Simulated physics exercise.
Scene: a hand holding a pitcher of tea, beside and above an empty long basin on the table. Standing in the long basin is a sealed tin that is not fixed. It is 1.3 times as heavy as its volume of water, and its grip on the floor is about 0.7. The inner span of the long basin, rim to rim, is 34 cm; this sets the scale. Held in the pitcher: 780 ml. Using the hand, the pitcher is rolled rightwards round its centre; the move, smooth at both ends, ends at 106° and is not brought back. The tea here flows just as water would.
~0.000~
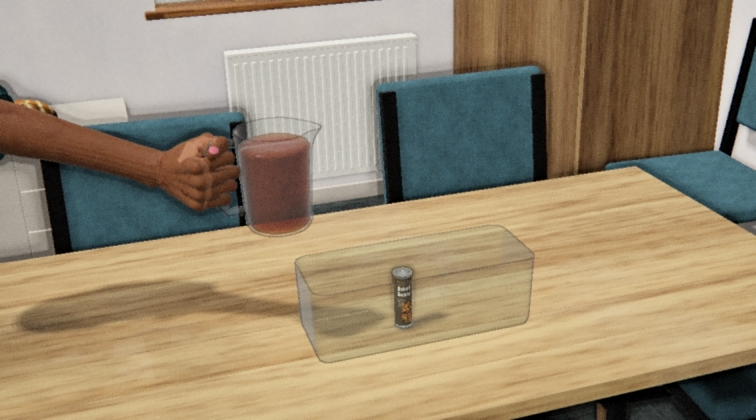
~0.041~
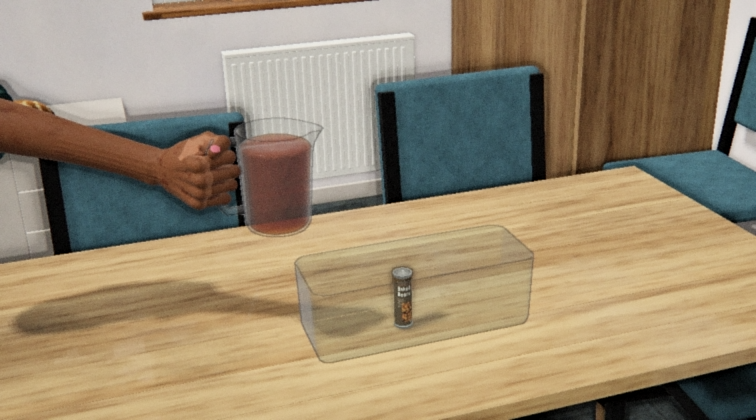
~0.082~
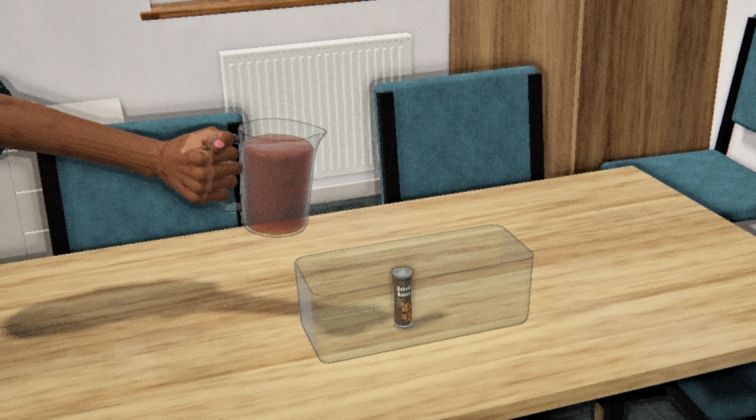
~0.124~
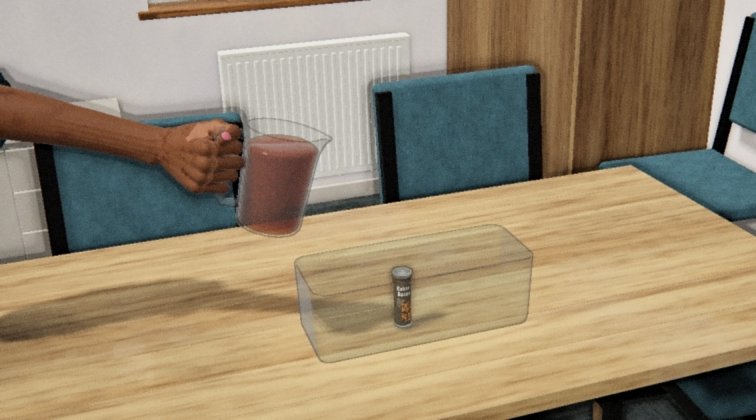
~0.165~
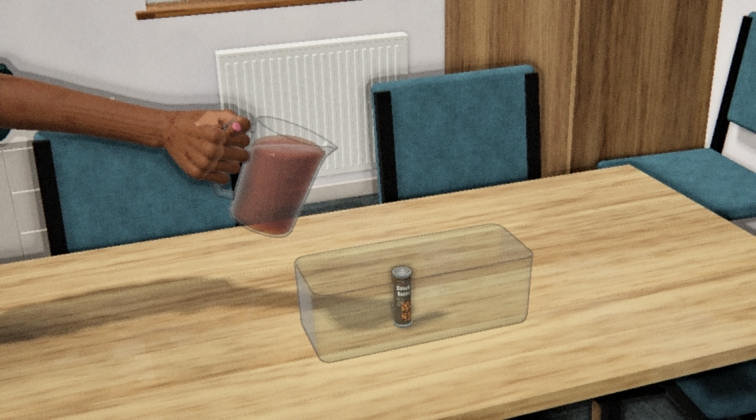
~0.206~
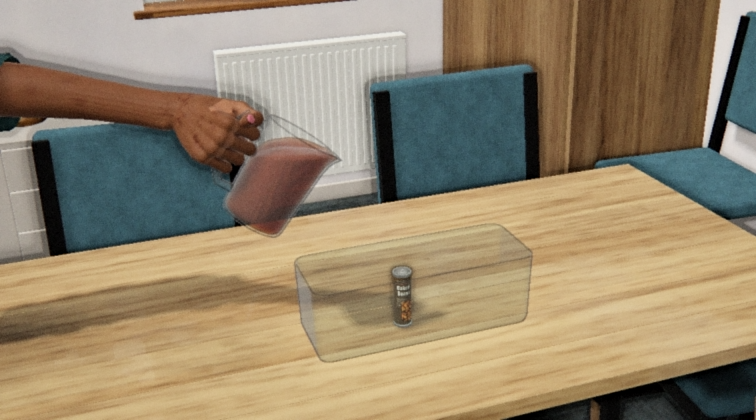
At a wooden table, a hand tilts a pitcher of reddish liquid rightwards beside a clear basin.
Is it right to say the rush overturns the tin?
It's down.
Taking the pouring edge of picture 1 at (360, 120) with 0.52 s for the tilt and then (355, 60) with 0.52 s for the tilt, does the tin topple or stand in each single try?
First it stays on its base; then it stays on its base.
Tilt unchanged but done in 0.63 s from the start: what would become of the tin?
Well, the tin simply tips.
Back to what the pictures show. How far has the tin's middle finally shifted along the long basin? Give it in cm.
In the end the tin's centre has shifted about 10.5 centimetres.
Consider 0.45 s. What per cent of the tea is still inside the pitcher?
Near 58 in a hundred.
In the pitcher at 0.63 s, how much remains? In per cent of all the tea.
18 in a hundred, give or take.
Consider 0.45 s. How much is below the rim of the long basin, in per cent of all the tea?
Roughly 14 percent of it.
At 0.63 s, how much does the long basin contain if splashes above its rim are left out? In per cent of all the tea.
Roughly 60 per cent.
By 0.45 s the tilt is 101° and 58 per cent is still to pour; the tin stands where it began.
By 0.63 s the tilt is 106° and 18 per cent is still to pour; the tin leans 20°.
By 0.82 s the tilt is 106° and 3 per cent is still to pour; the tin lies on its side.
By 1.02 s the tilt is 106° and 0 per cent is still to pour; the tin lies on its side.
At rest the tin lies on its side.
